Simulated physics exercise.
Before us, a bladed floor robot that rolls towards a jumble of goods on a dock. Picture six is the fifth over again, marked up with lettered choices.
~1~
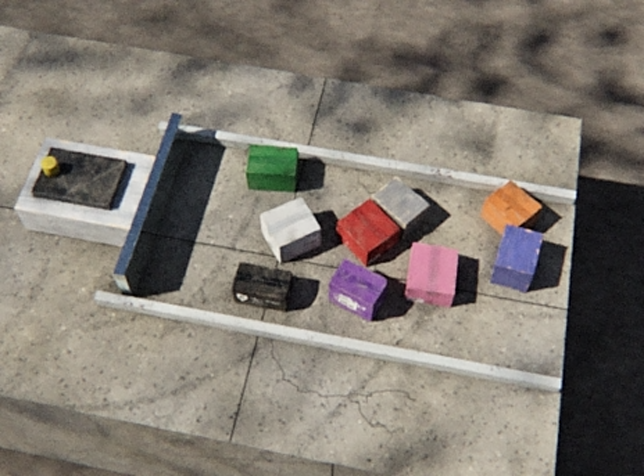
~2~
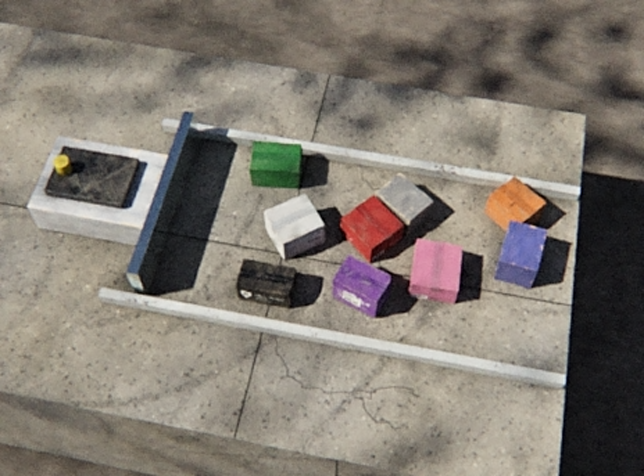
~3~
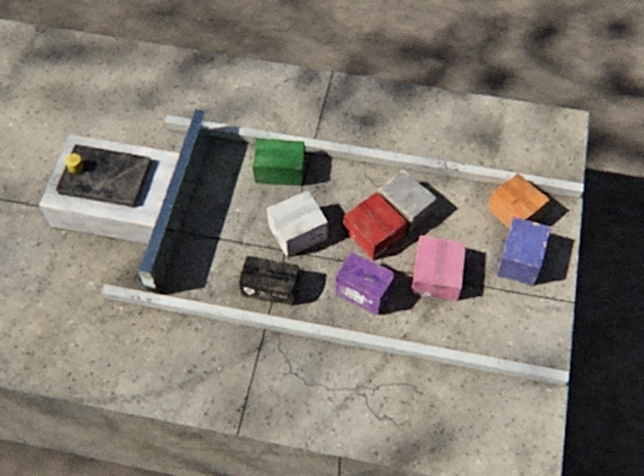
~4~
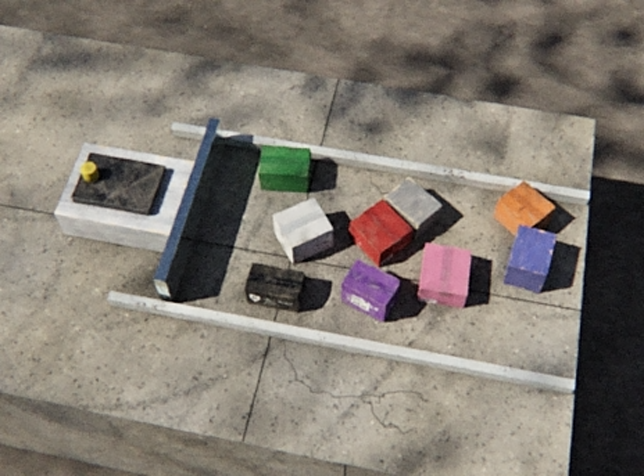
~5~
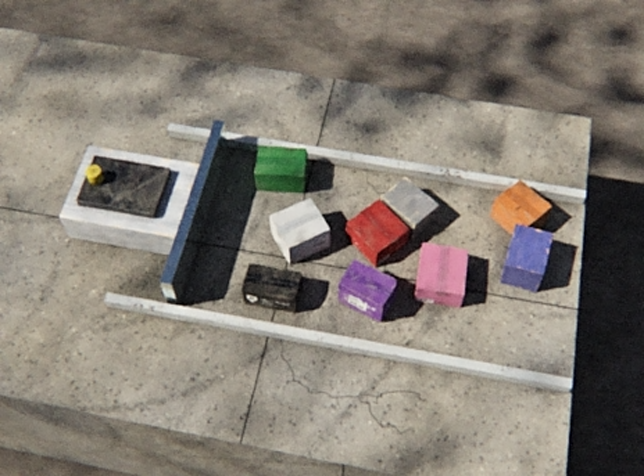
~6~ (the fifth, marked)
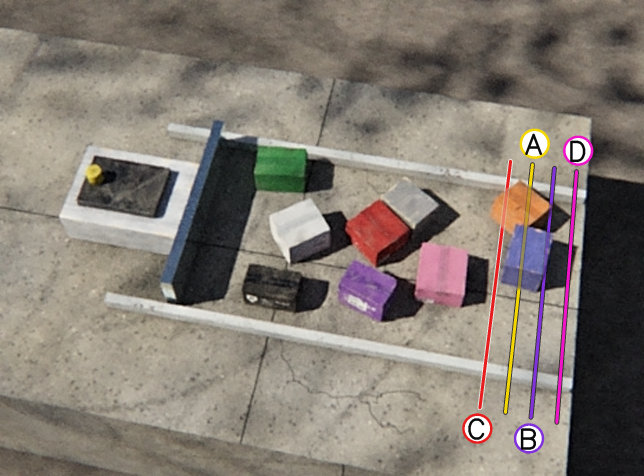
A white robot with a dark blue blade rolls slowly to the right between two pale rails on a concrete dock, closing some of the gap to a scattered group of coloured boxes. The boxes, among them green, white, black and red ones, stay in place, still untouched by the blade.
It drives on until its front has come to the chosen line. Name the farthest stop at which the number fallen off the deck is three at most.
No farther than C.
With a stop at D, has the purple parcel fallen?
By then, yes.
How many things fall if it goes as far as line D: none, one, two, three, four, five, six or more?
In all, six or more.
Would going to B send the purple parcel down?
By then, yes.
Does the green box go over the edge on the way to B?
No.
On the marked copy, A at (520, 279); B at (544, 283); C at (496, 275); D at (567, 287).
Following C. Soon after the start, robot (235, 205); green box (345, 182); black box (319, 297).
Later, robot (343, 223); blue crate (575, 264); orange box (549, 214).
In the end, robot (430, 238); blue crate over the edge; orange box over the edge; three fallen.
As for the rest, A drops six; B drops six; D drops nine.
